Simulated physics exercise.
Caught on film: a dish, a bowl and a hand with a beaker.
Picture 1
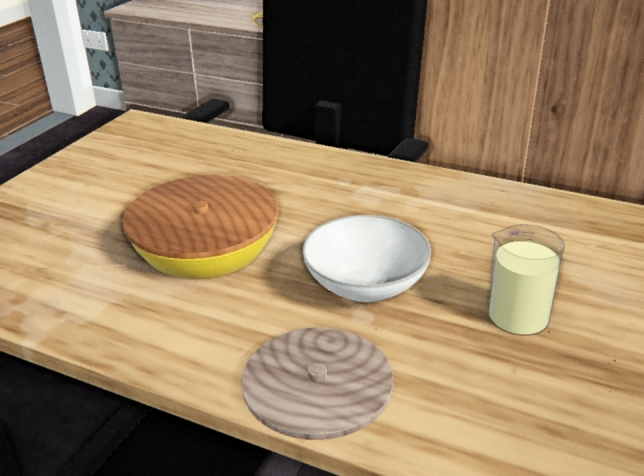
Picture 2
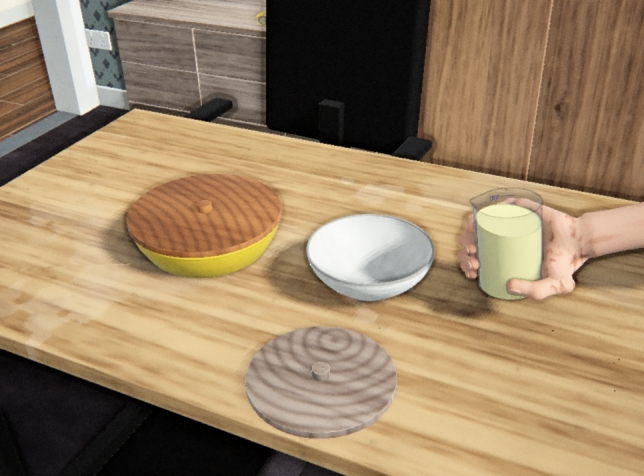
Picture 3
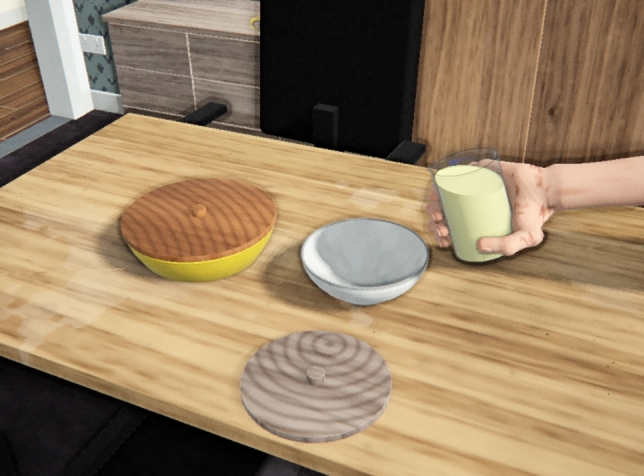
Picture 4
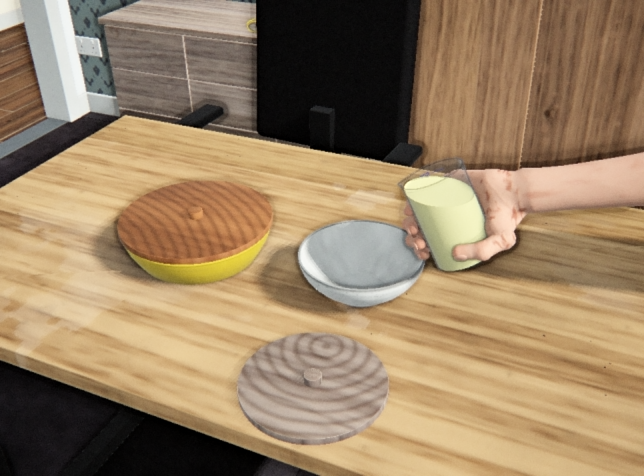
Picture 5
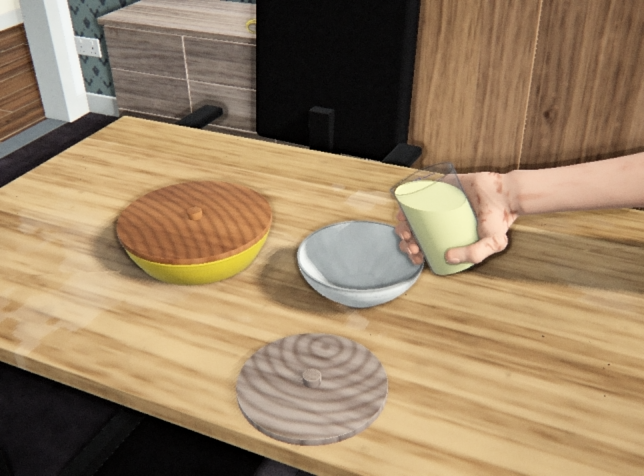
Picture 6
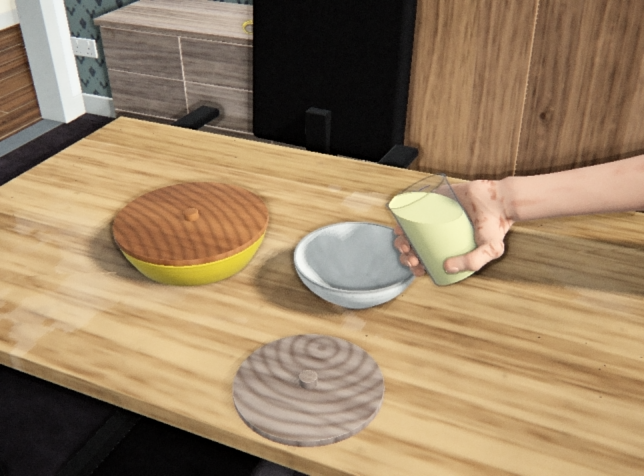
A hand reaches in from the right, lifts a beaker of pale yellow liquid, moves it left beside an open white bowl and gradually tilts it toward the bowl, while a lidded yellow dish and a separate lid stay still.
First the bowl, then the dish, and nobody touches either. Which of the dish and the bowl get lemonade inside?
The dish gets none inside and the bowl catches it.
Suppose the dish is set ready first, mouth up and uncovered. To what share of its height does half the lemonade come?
About 20 per cent.
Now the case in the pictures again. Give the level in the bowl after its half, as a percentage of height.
About 40 per cent.
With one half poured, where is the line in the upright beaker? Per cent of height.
I make it 40 per cent.
A moment on, the lemonade goes into the bowl.
Further on, it hits the lid of the dish and runs off.
When it is over, the bowl has its share inside; the dish is empty, in a puddle.
